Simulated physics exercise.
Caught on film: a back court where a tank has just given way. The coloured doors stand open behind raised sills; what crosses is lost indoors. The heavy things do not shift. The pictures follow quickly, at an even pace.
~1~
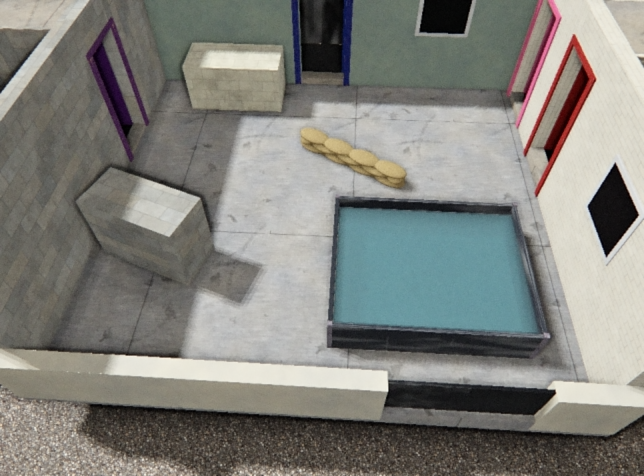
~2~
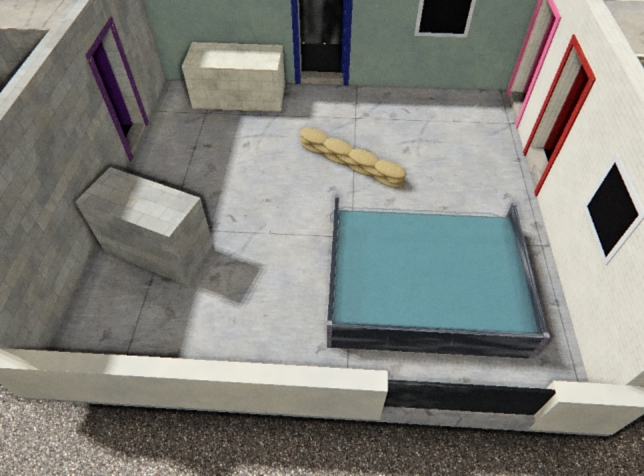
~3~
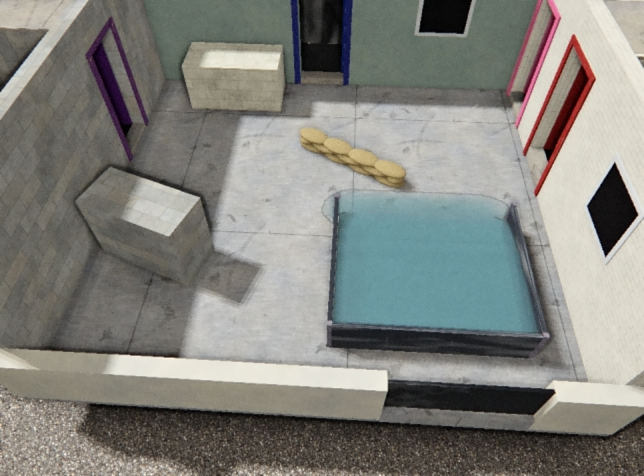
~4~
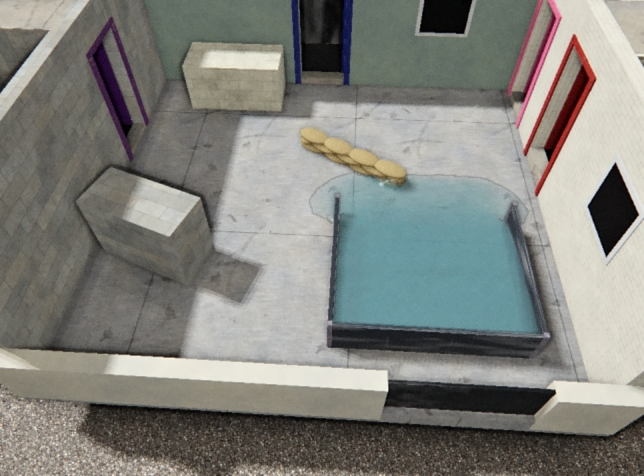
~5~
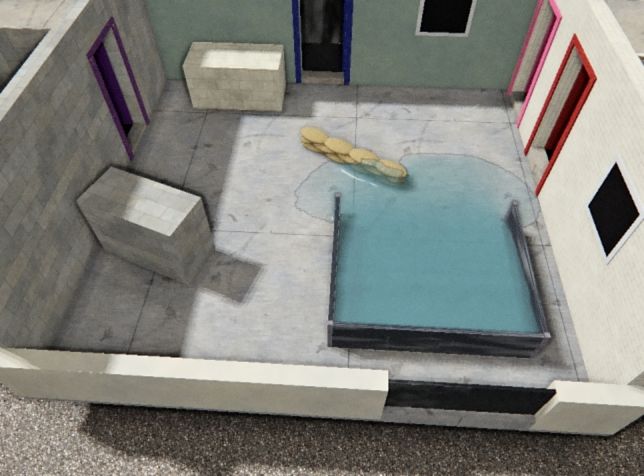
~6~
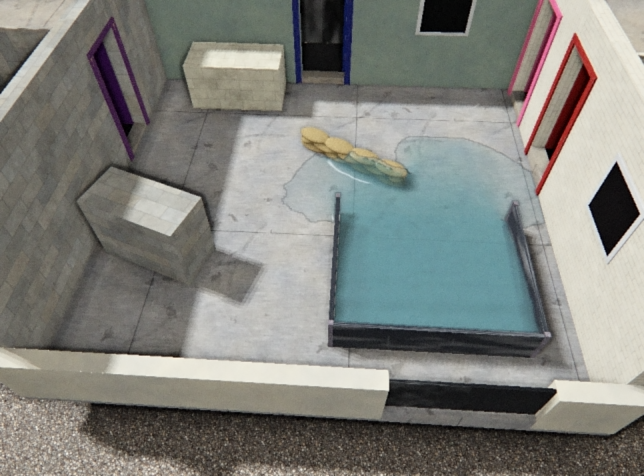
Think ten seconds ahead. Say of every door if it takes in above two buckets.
The red door admits no more than that; the purple door lets in a lot; the pink door lets in a lot; the blue door admits no more than that.
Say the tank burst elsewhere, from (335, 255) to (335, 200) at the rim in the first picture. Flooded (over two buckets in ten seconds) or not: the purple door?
One by one: Purple door takes more.
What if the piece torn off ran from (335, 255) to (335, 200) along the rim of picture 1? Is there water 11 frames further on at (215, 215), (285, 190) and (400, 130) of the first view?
In turn: Covered, wet, free of water.
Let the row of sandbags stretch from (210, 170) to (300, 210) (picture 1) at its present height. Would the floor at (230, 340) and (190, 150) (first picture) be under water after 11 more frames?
One after the other: Clear, not flooded.
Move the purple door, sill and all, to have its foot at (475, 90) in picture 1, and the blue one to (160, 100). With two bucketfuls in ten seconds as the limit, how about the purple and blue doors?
In short: Purple door lets more in; blue door keeps below it.
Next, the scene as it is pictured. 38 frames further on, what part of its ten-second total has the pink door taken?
Near 100 in a hundred.
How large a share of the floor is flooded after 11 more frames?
About 45 per cent.
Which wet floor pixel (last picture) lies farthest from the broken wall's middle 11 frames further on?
At about (181, 110).
A moment on, water covers 30 % of the floor; the red door wet at the sill, nothing in, the purple door not reached, the pink door not reached, the blue door not reached.
Next, water covers 45 % of the floor; the red door wet at the sill, nothing in, the purple door not reached, the pink door wet at the sill, nothing in, the blue door not reached.
Then, water covers 60 % of the floor; the red door wet at the sill, nothing in, the purple door over two buckets in, the pink door over two buckets in, the blue door wet at the sill, nothing in.
Later, water covers 75 % of the floor; the red door wet at the sill, nothing in, the purple door far over two buckets in, the pink door far over two buckets in, the blue door wet at the sill, nothing in.
In the end, water covers 95 % of the floor; the red door wet at the sill, nothing in, the purple door far over two buckets in, the pink door far over two buckets in, the blue door under two buckets in.
